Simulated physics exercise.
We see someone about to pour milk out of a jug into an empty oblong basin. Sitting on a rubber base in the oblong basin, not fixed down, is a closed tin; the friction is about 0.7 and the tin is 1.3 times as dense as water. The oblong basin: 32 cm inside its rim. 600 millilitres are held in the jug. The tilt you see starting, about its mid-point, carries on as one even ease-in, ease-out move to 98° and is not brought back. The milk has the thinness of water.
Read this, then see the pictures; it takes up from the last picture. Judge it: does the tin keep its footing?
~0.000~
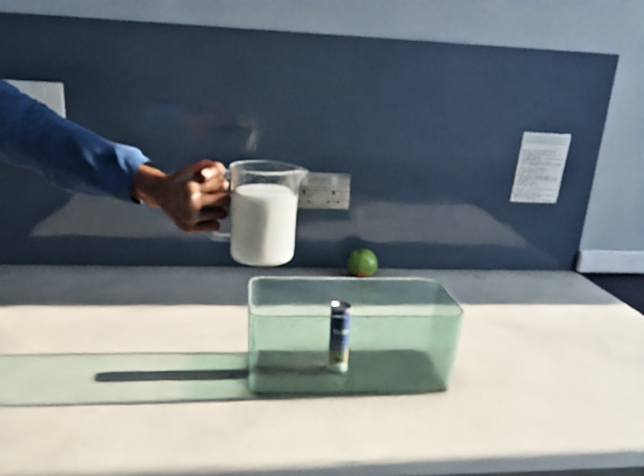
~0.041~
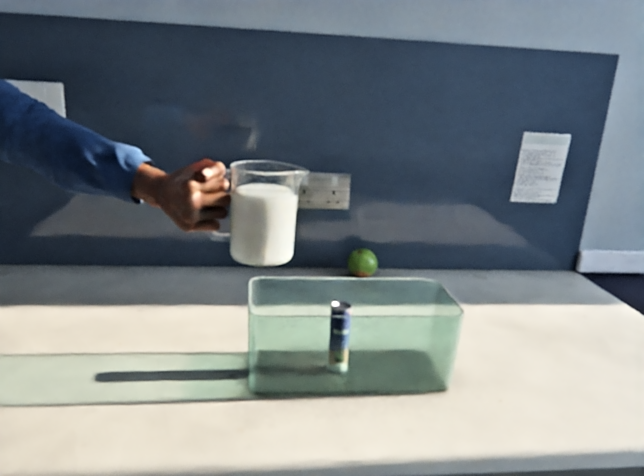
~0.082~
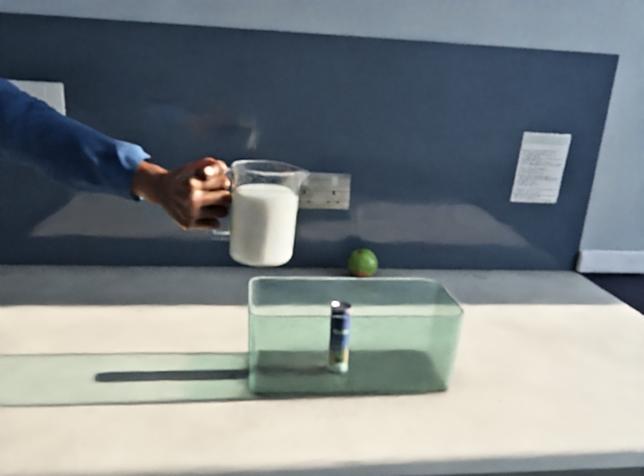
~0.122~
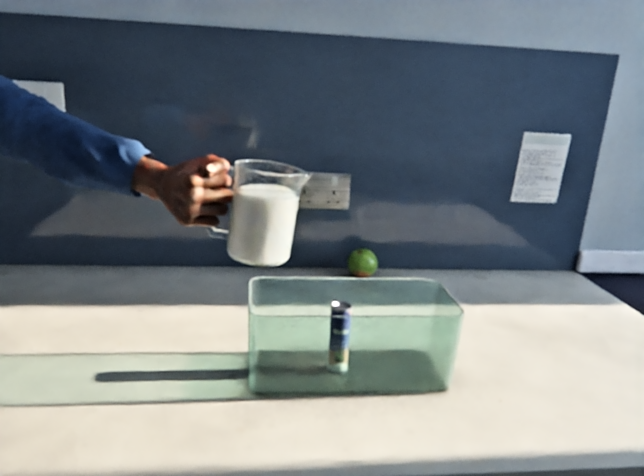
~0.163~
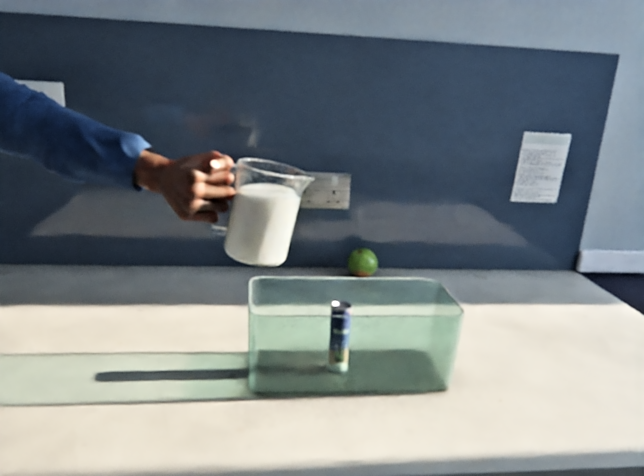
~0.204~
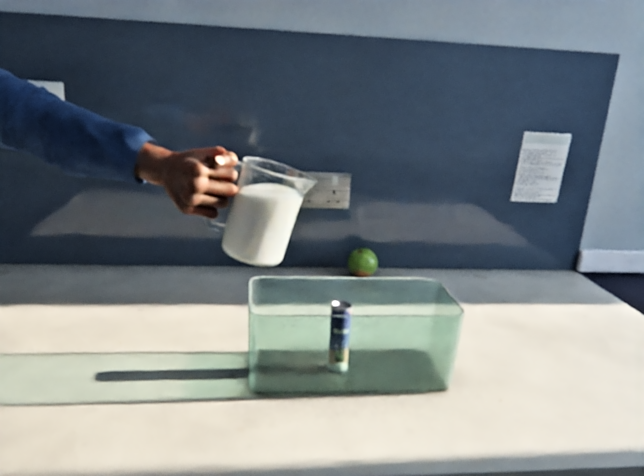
Yes, it keeps its footing.
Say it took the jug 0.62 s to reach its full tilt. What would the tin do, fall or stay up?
Holds steady.
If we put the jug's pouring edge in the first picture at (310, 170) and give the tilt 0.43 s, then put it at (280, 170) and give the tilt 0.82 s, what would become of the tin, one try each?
The tin stays vertical the first time and overturns the second time.
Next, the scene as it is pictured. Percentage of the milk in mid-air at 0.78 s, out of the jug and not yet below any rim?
Close to 22 per cent.
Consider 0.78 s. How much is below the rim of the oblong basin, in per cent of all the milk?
Around 36 parts in a hundred.
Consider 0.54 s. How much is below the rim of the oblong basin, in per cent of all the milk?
0 %, roughly.
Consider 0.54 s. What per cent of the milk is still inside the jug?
90 %.
Then, 0.54 s in, the tilt is 72° and 90 per cent is still to pour; the tin stands where it began.
Then, 0.78 s in, the tilt is 98° and 43 per cent is still to pour; the tin stands where it began.
Then, 1.04 s in, the tilt is 98° and 11 per cent is still to pour; the tin stands where it began.
Then, 1.32 s in, the tilt is 98° and 2 per cent is still to pour; the tin stands where it began.
Finally, the tin stands where it began.
